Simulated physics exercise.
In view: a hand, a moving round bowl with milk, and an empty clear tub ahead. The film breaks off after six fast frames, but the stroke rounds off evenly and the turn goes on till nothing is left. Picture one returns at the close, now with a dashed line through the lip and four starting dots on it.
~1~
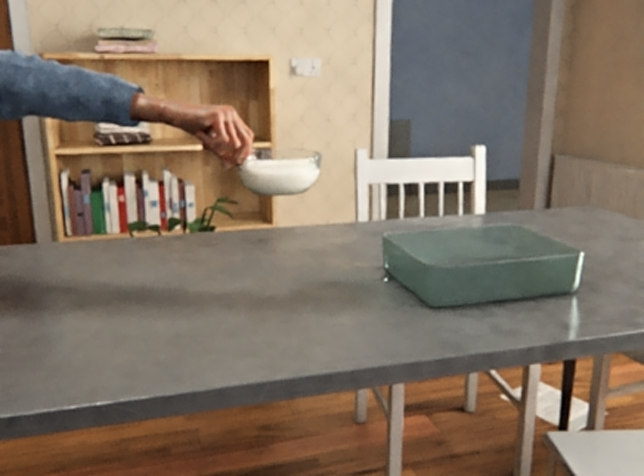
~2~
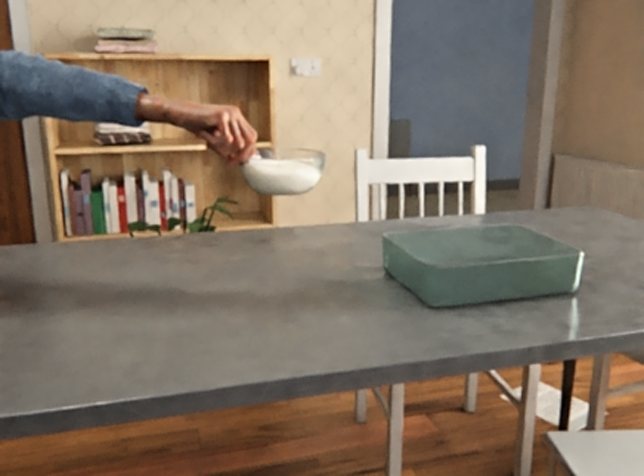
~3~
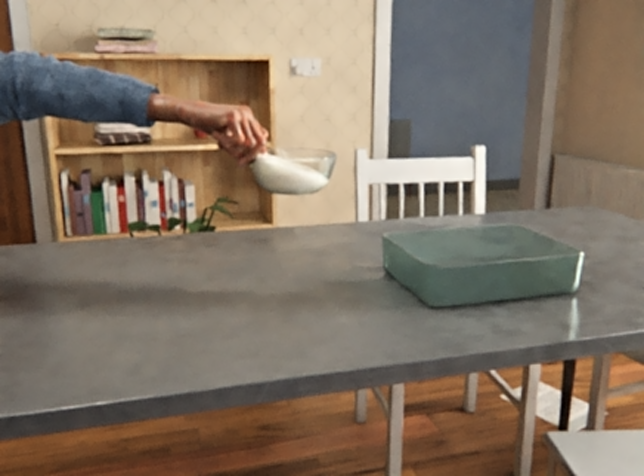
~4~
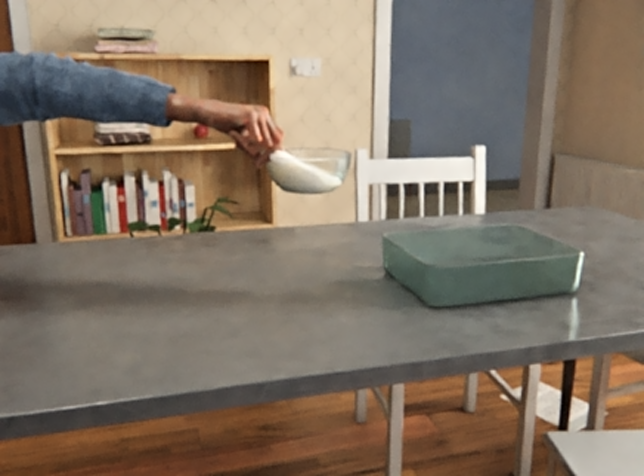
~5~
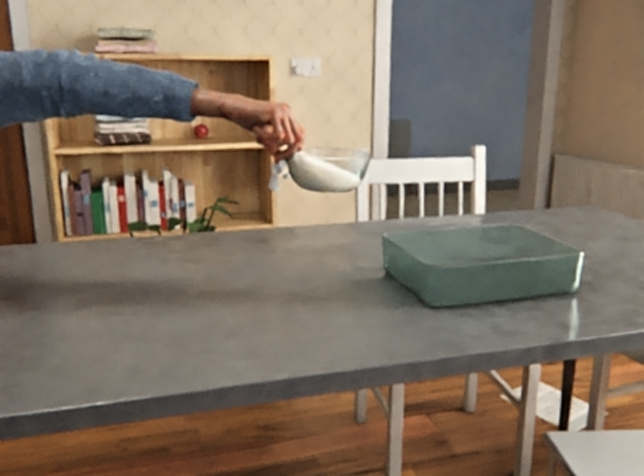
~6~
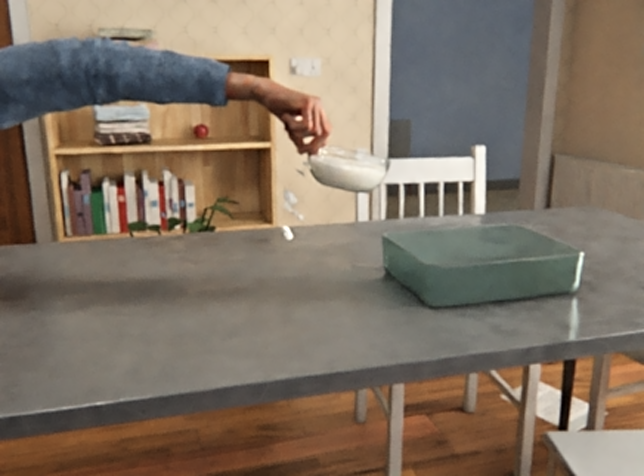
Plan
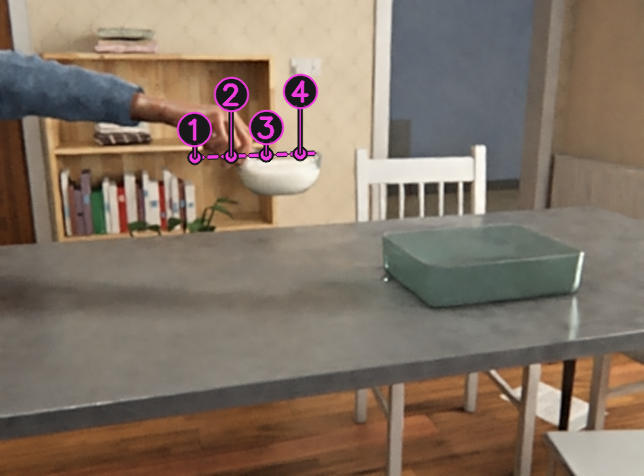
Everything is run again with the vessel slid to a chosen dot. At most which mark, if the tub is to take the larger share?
Choose 3.
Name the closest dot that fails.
Dot 2.
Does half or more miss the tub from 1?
Yes.
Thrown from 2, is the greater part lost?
Yes.
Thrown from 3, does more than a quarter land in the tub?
Yes, clearly.
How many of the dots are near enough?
Two of the four.
In magenta, 1 at (194, 157); 2 at (231, 156); 3 at (266, 155); 4 at (300, 153).
If 1 is chosen, about 0 % lands in the tub, 99 % falls short.
If 2 is chosen, about 26 % lands in the tub, 69 % falls short and 5 % goes beside or beyond.
If 3 is chosen, about 65 % lands in the tub, 27 % falls short and 8 % goes beside or beyond.
If 4 is chosen, about 78 % lands in the tub, 10 % falls short and 12 % goes beside or beyond.
